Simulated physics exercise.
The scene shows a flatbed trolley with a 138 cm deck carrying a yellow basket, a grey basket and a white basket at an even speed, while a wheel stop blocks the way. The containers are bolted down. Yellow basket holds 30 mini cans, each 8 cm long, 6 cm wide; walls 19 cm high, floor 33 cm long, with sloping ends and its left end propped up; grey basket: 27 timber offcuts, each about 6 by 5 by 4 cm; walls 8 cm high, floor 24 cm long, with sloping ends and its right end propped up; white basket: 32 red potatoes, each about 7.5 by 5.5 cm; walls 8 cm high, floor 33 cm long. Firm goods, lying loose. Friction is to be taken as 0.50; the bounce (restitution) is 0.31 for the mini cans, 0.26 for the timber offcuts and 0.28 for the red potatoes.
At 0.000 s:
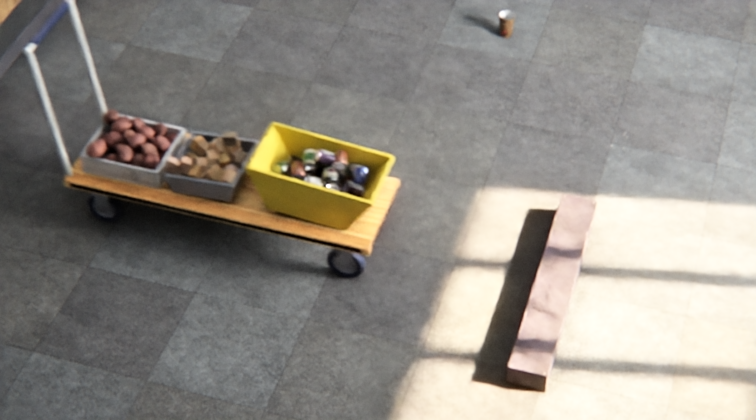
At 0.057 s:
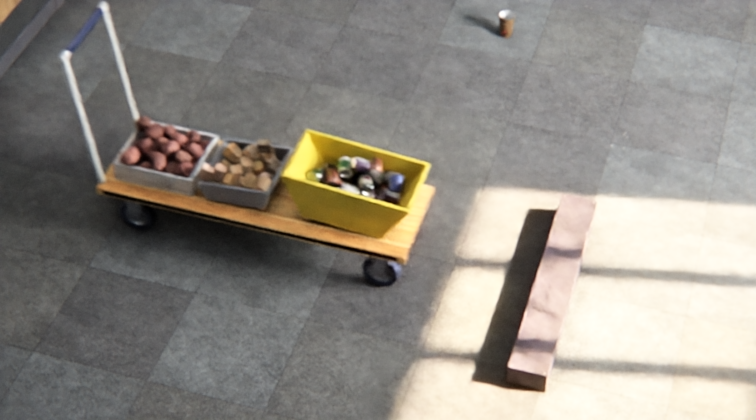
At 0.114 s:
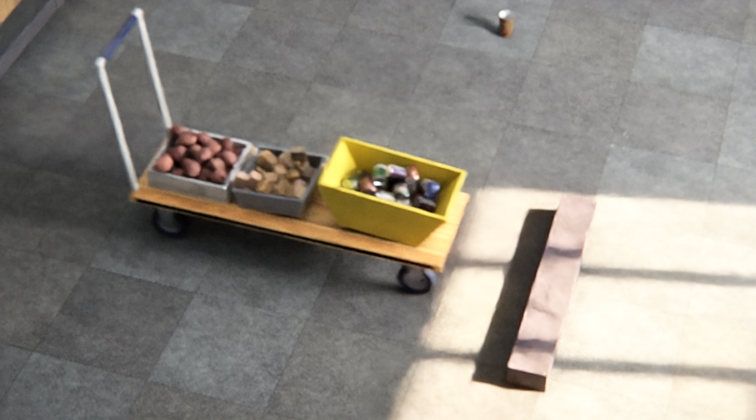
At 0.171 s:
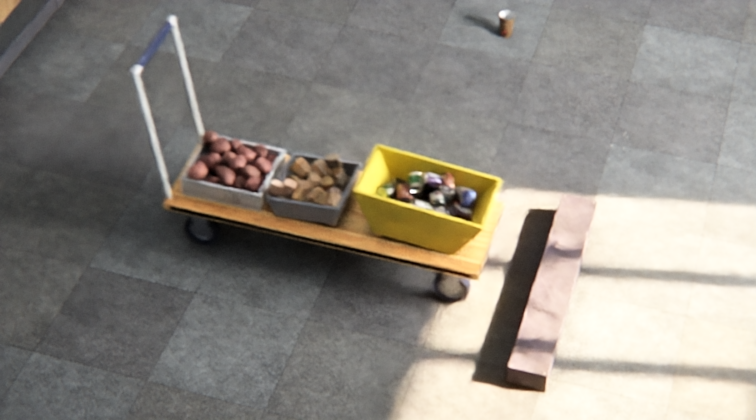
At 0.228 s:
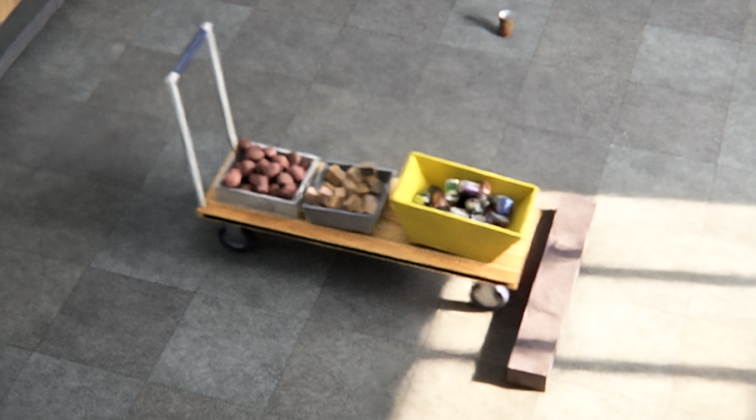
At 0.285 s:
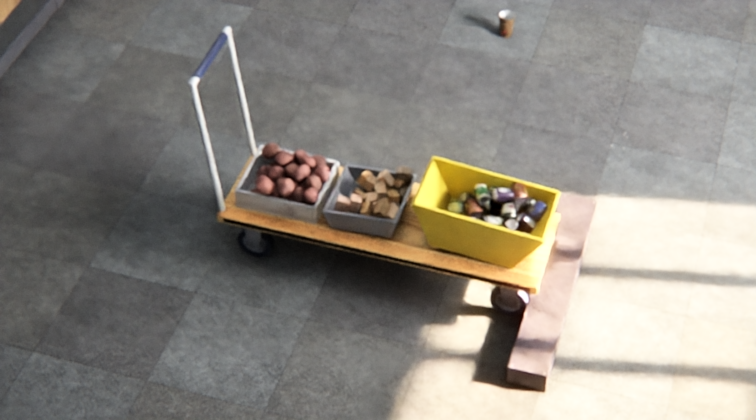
A flatbed trolley carrying three loaded baskets rolls right and meets a long wheel stop.
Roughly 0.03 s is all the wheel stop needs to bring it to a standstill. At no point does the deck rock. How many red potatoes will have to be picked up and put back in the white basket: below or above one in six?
Escapees number beyond one in six.
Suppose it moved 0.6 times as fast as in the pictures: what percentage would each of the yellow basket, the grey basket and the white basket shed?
Then the yellow basket sheds 0 per cent, the grey basket 0 per cent, and the white basket 10 per cent.
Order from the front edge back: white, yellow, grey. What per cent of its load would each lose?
In that arrangement the yellow basket sheds 10 per cent of its load, the grey basket 30 per cent, and the white basket 40 per cent.
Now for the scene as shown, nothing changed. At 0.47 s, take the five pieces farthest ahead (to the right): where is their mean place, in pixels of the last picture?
About (546, 197).
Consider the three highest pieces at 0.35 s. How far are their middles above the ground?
Their middles average near 52 cm high.
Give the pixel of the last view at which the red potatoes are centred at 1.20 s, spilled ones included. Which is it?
I'd put the middle close to (314, 191).
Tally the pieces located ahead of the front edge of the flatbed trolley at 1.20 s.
Count: Approx. 2.
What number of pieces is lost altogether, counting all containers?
Taken together it comes to about 20.
After 0.35 s, 0 of 30 out of the yellow basket, 1 of 27 out of the grey basket and 3 of 32 out of the white basket.
After 0.47 s, 1 of 30 out of the yellow basket, 4 of 27 out of the grey basket and 11 of 32 out of the white basket.
After 0.70 s, 2 of 30 out of the yellow basket, 5 of 27 out of the grey basket and 12 of 32 out of the white basket.
When it is over (at 1.20 s), 2 of 30 out of the yellow basket, 5 of 27 out of the grey basket and 12 of 32 out of the white basket. Asked share, 12 of 32, 38 per cent.
